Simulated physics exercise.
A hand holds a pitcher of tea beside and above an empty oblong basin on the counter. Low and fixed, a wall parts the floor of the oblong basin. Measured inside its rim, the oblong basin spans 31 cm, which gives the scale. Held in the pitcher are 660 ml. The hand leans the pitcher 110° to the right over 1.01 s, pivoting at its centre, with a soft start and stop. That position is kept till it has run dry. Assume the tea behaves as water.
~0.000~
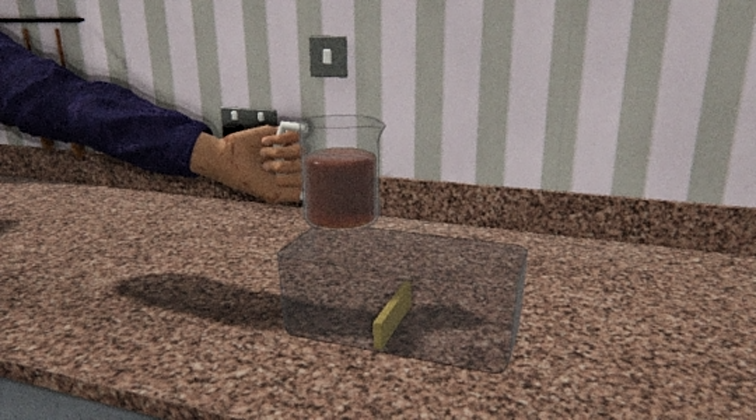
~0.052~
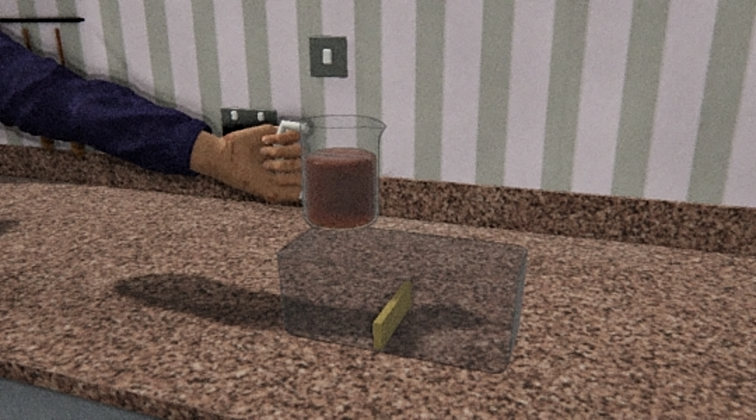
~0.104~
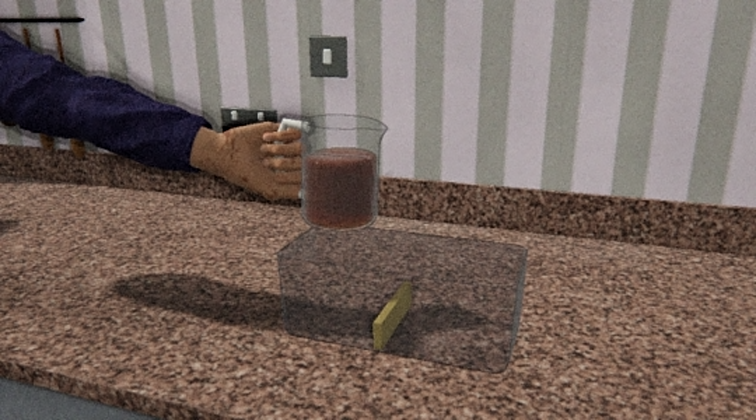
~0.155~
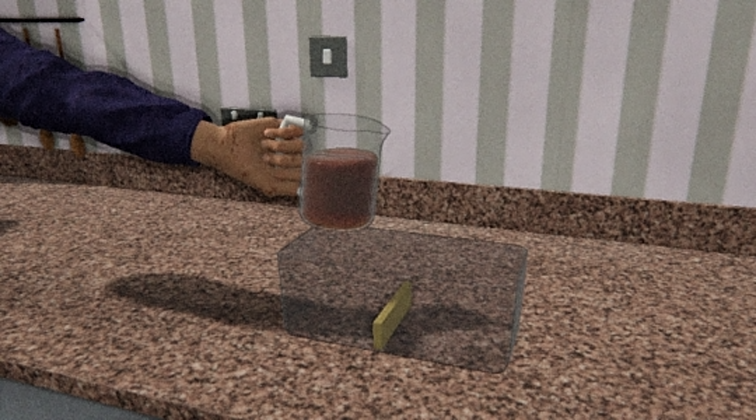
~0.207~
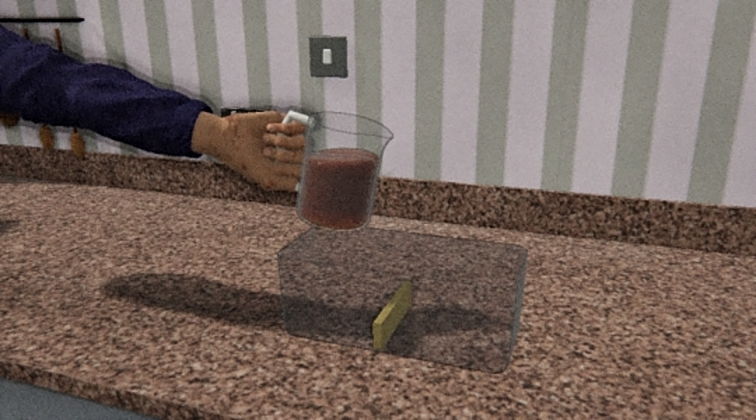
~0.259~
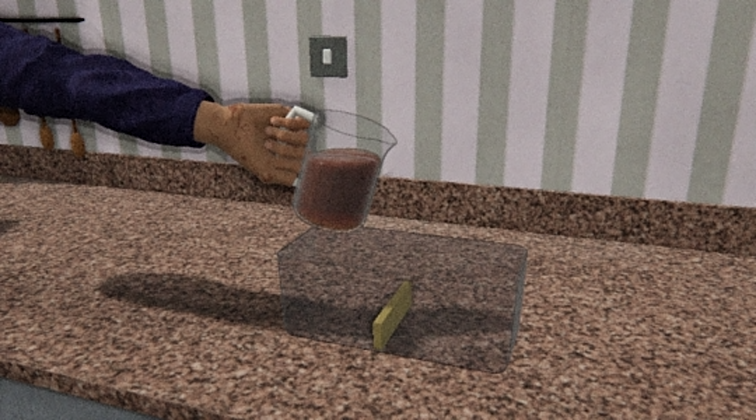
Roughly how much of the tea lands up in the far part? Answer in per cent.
Around 94 %.
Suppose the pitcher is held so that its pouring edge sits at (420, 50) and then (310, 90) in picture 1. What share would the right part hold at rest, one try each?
60 per cent first, 10 per cent second.
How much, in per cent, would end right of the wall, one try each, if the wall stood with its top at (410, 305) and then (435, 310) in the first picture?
Around 90 and 35 percent, in that order.
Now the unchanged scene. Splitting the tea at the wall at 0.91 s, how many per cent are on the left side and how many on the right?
Left roughly 1 per cent, right roughly 54.
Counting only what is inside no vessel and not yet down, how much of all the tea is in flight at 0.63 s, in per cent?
I'd put it at about 10 percent.
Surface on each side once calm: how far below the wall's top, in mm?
Roughly 38 mm on the left side and roughly 10 mm on the right.
After 0.63 s the tilt is 76° and 89 per cent is still to pour, 0 is left of the wall and 1 right of it.
After 0.91 s the tilt is 107° and 30 per cent is still to pour, 1 is left of the wall and 55 right of it.
After 1.20 s the tilt is 110° and 2 per cent is still to pour, 5 is left of the wall and 90 right of it.
After 1.51 s the tilt is 110° and 0 per cent is still to pour, 5 is left of the wall and 94 right of it.
In the end 5 per cent lies left of the wall, 94 right of it and 1 outside.
